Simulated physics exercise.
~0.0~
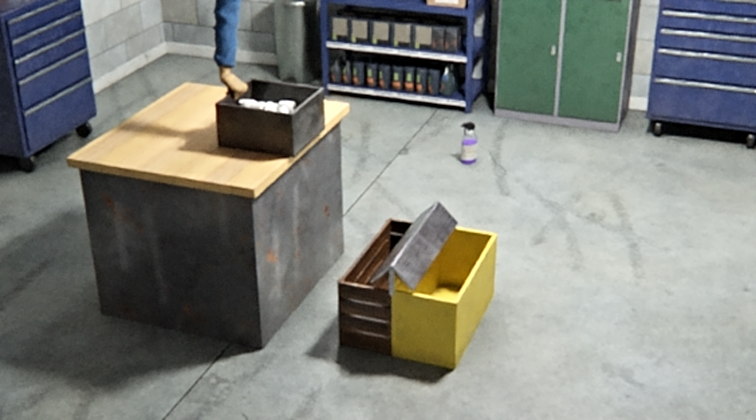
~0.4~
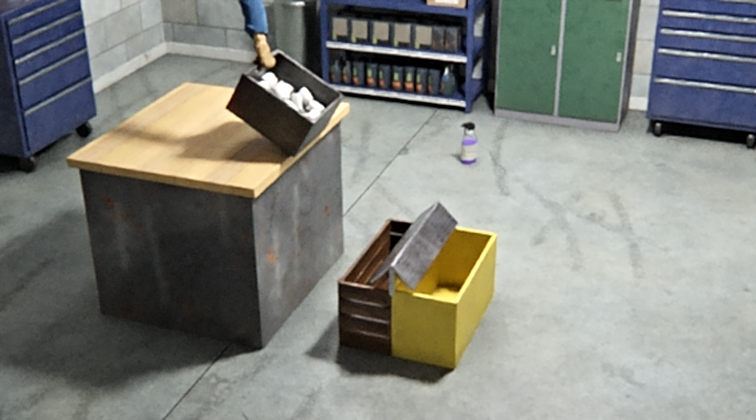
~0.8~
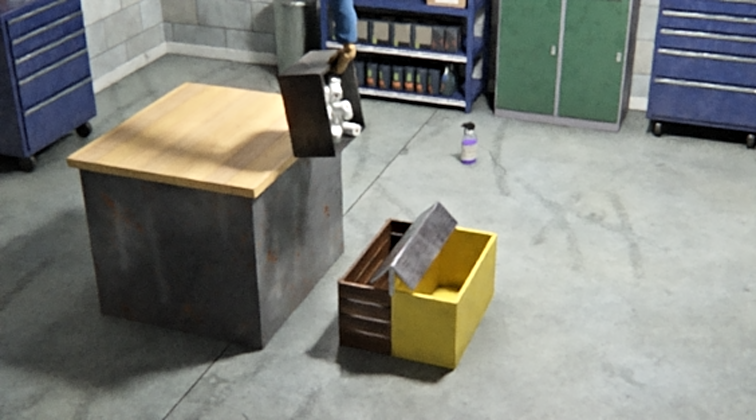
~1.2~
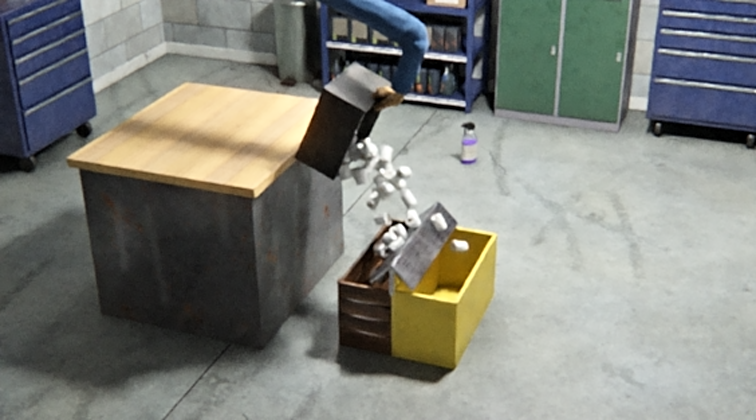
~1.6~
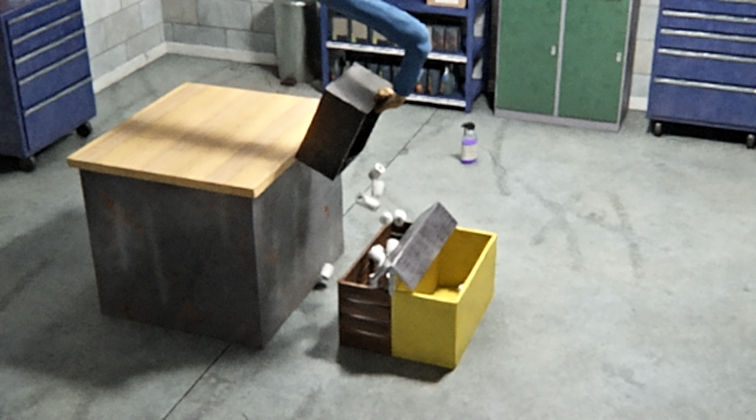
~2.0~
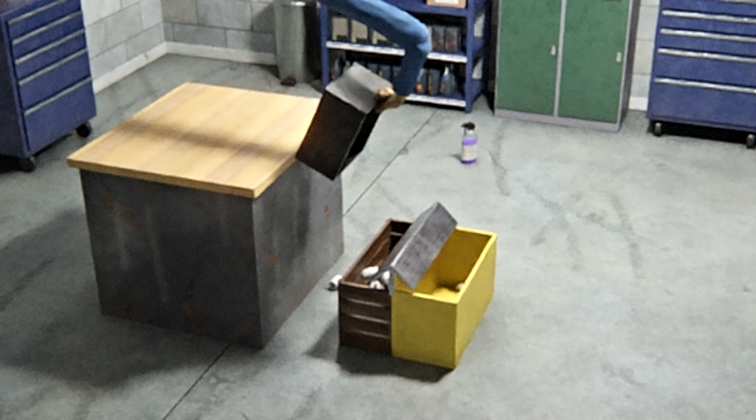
A black crate tips white rolls off a bench, mostly into the brown wooden tote.
